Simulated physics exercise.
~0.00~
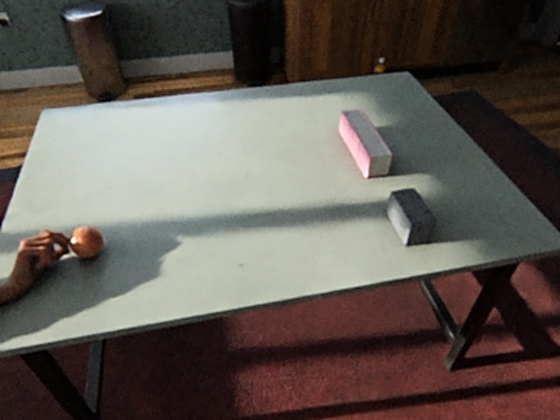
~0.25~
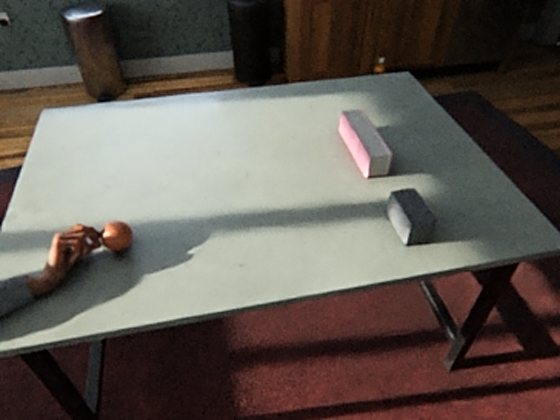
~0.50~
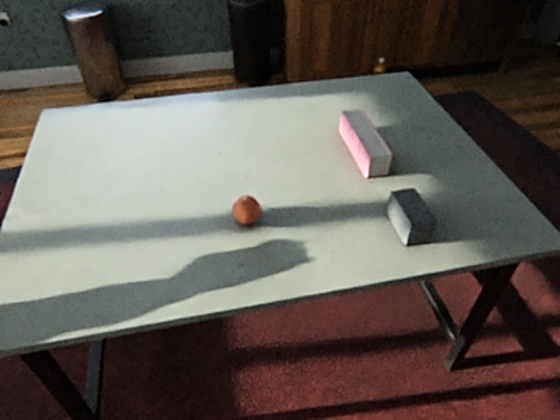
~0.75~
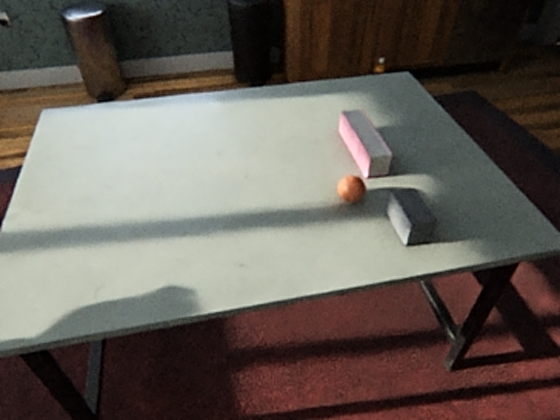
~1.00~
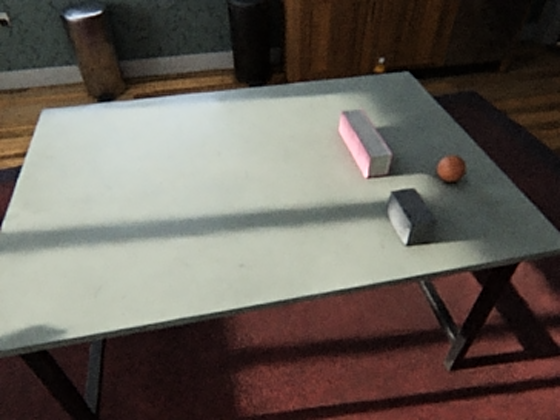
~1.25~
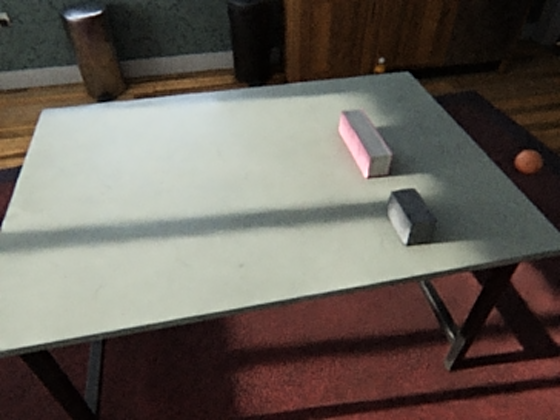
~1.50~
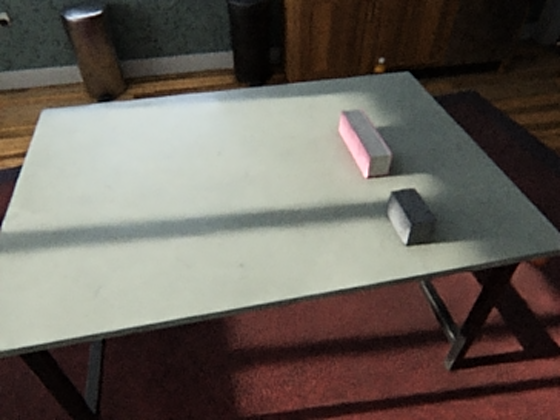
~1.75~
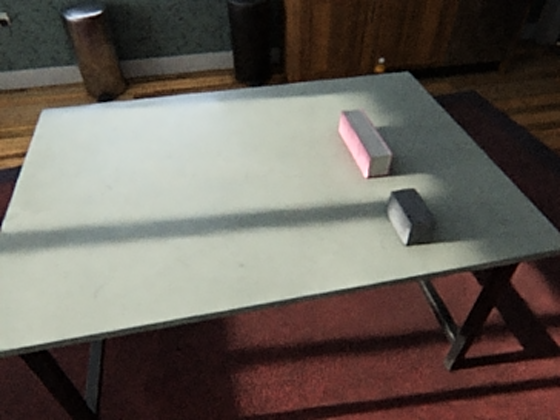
We see a hand roll an orange ball rightward across a pale table and draw back as the ball passes through the gap between a pink block and a grey block, continues past the table's right edge, and disappears from view, leaving both blocks in place.
